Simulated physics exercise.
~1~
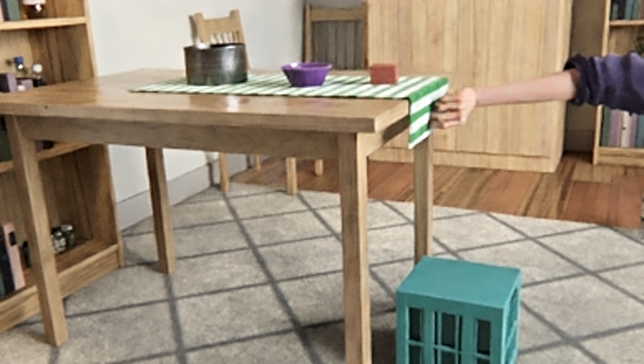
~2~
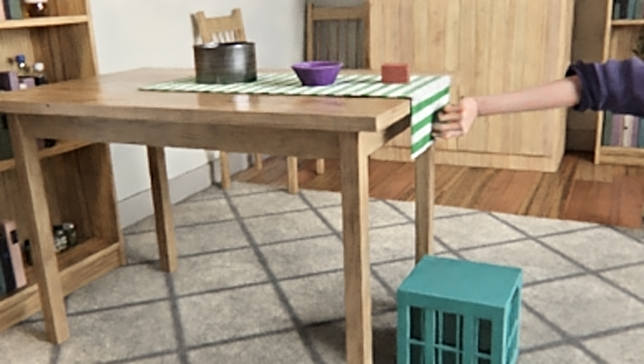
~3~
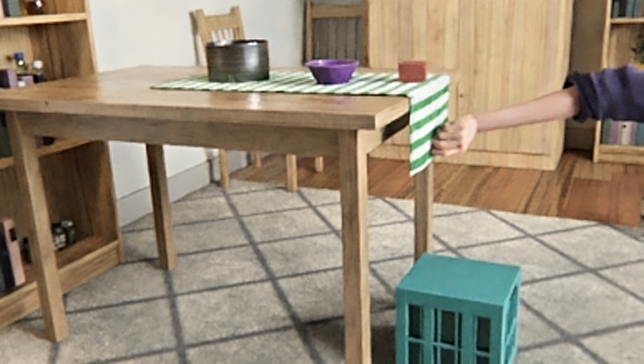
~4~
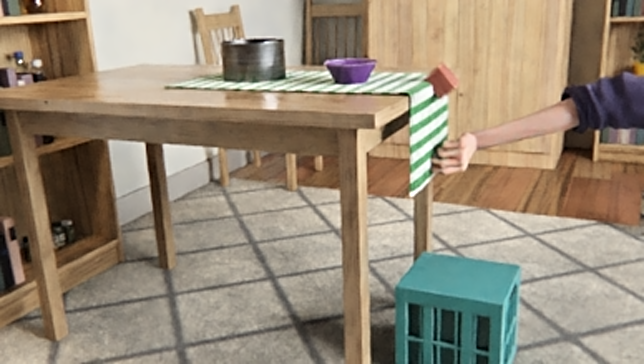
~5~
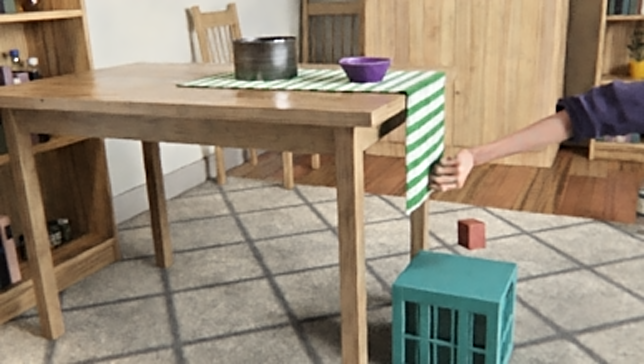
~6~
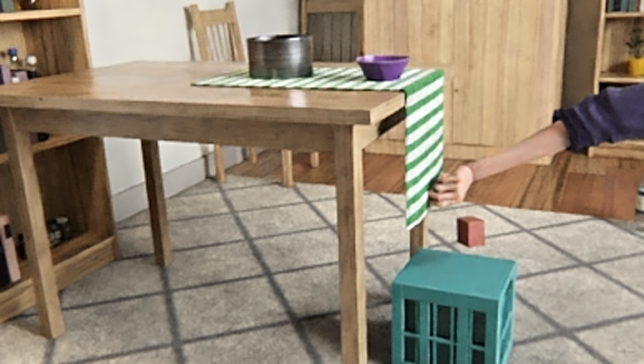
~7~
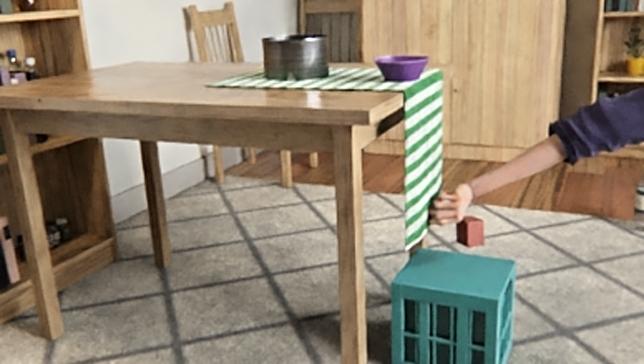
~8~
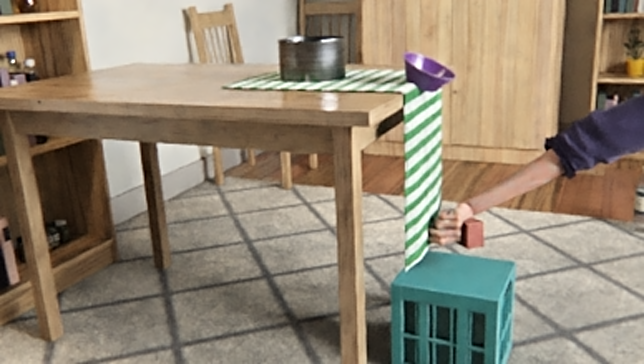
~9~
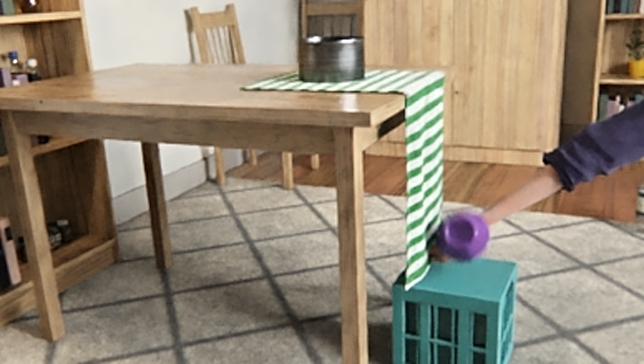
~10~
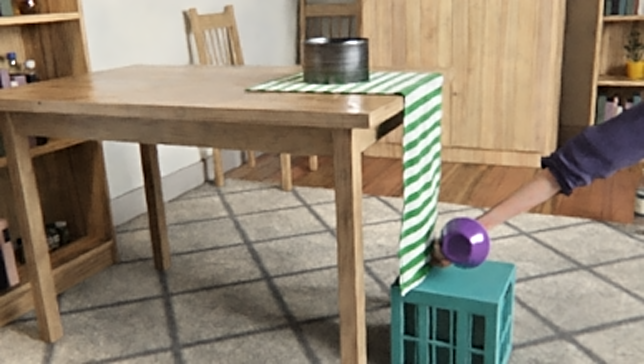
A hand draws a striped green cloth down, tipping a red block, then a purple bowl, off the table.
